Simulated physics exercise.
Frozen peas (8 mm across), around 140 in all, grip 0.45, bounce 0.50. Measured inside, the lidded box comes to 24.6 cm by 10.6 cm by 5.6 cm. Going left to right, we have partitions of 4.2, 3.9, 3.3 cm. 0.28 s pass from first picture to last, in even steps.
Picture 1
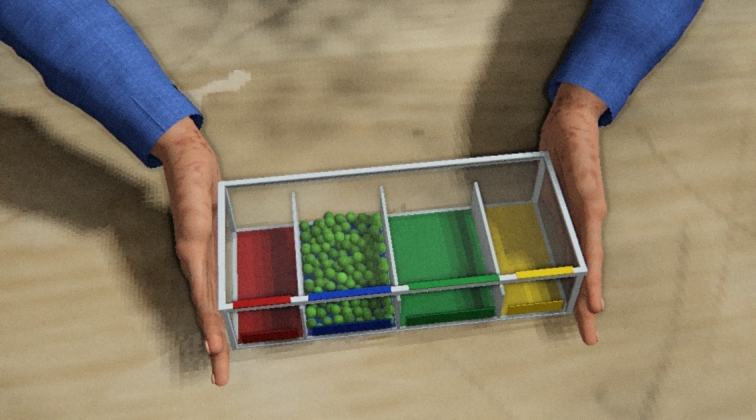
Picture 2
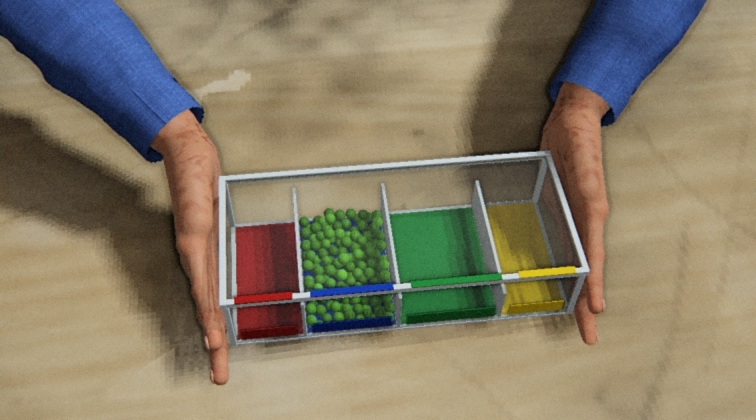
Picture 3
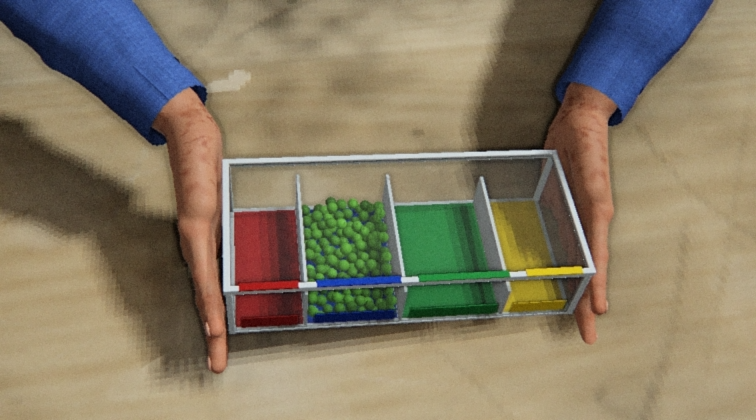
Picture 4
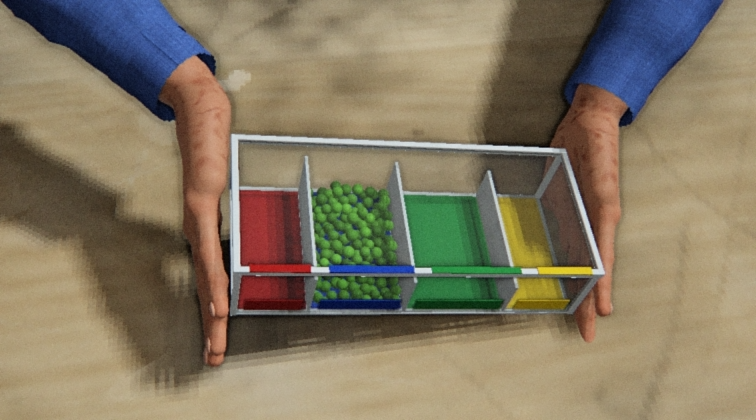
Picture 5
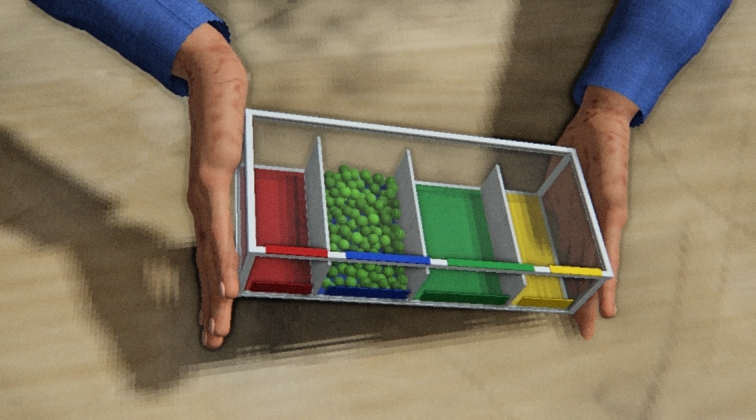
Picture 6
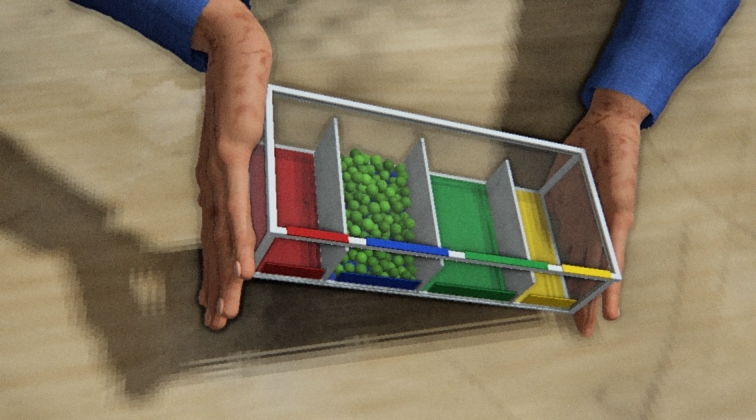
On a wooden surface, two hands tilting a clear divided box lower on the right, green balls staying in the blue section.
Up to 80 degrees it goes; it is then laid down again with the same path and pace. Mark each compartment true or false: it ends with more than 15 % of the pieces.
Red: False, blue: True, green: True, yellow: False.
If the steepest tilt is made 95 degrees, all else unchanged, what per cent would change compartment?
About 45 per cent.
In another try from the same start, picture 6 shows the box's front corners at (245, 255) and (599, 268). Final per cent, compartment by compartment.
Final per cent - red: 0; blue: 95; green: 5; yellow: 0.
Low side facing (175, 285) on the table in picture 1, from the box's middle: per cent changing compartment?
Estimate: Some 5 per cent.
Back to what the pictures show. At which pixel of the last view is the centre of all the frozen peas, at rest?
Close to pixel (378, 288).
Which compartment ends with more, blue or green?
It's the blue one that holds more.
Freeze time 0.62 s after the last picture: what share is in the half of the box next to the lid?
Roughly 30 per cent.
Then, 0.62 s after the last picture, tilt 78 degrees; blue 90 %, green 10 %.
Then, 1.05 s after the last picture, tilt 33 degrees; blue 70 %, green 20 %, yellow 5 %.
Then, 1.55 s after the last picture, tilt 0 degrees; blue 70 %, green 20 %, yellow 5 %.
In the end, red 0 %, blue 70 %, green 20 %, yellow 5 %.
